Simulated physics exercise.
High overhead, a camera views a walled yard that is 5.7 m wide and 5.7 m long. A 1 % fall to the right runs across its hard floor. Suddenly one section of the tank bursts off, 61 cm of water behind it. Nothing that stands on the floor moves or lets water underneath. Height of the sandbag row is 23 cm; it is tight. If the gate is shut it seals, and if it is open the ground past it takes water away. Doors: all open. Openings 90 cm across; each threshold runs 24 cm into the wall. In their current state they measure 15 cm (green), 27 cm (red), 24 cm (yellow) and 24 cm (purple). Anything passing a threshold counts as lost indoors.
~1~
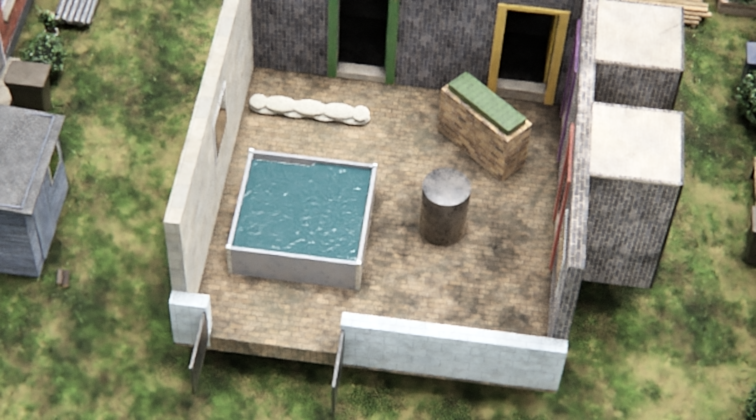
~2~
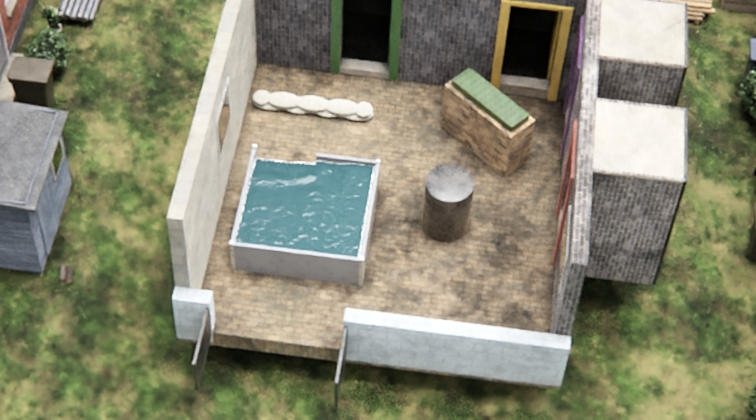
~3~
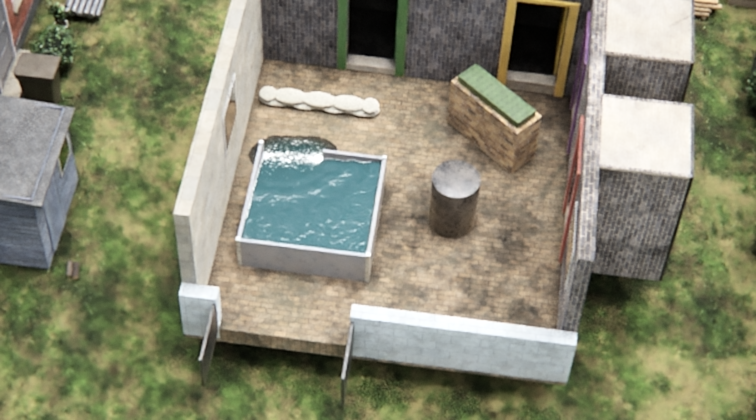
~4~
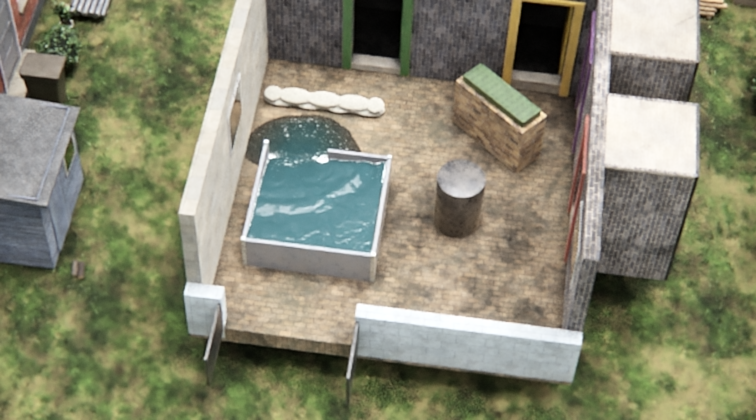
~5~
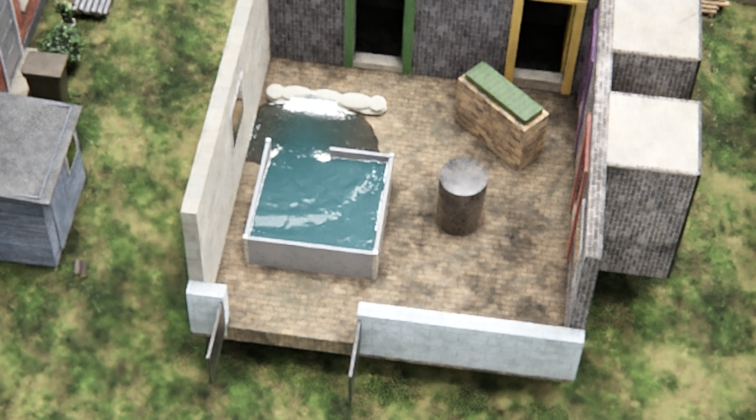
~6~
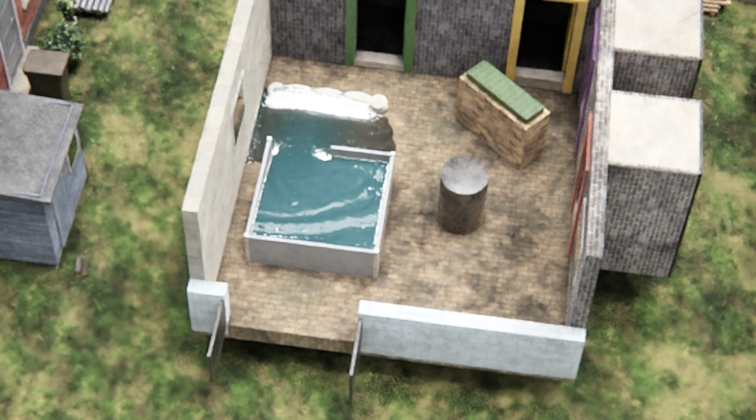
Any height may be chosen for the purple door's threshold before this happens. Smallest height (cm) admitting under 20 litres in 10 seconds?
Roughly 11 cm.
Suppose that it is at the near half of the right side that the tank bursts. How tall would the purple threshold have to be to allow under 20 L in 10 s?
Roughly 12.5 cm.
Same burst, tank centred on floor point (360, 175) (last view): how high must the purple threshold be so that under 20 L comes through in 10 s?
It should be around 11.0 cm high.
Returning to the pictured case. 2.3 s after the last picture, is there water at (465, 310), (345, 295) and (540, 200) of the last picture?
In that order: Still dry, not reached, flooded.
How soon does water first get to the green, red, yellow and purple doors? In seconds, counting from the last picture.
Green = 0.9 s, red = 2.4 s, yellow = 2.0 s, purple = 3.2 s.
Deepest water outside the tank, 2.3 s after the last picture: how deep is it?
About 30 cm at most.
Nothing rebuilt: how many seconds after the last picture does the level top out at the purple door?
About 4.5 seconds.
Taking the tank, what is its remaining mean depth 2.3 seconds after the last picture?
Around 30 cm deep on average.
Then, 0.7 s after the last picture water covers 20 % of the floor, deepest (44 cm) near (281, 105); it has not reached the purple door.
Then, 2.3 s after the last picture water covers 50 % of the floor, deepest (30 cm) near (301, 108); it has not reached the purple door.
Then, 9.3 s after the last picture water covers 95 % of the floor, deepest (16 cm) near (210, 309); 11 cm at the purple door, 0 litres in over its 24 cm threshold.
At the purple door as built, the water peaked near 15 cm, 4.3 s after the last picture.
Run again over the same 10 s with other heights there, 37 litres in over 9.5 cm, 5 litres over 13 cm. The limit of 20 litres is kept from about 11 cm up.
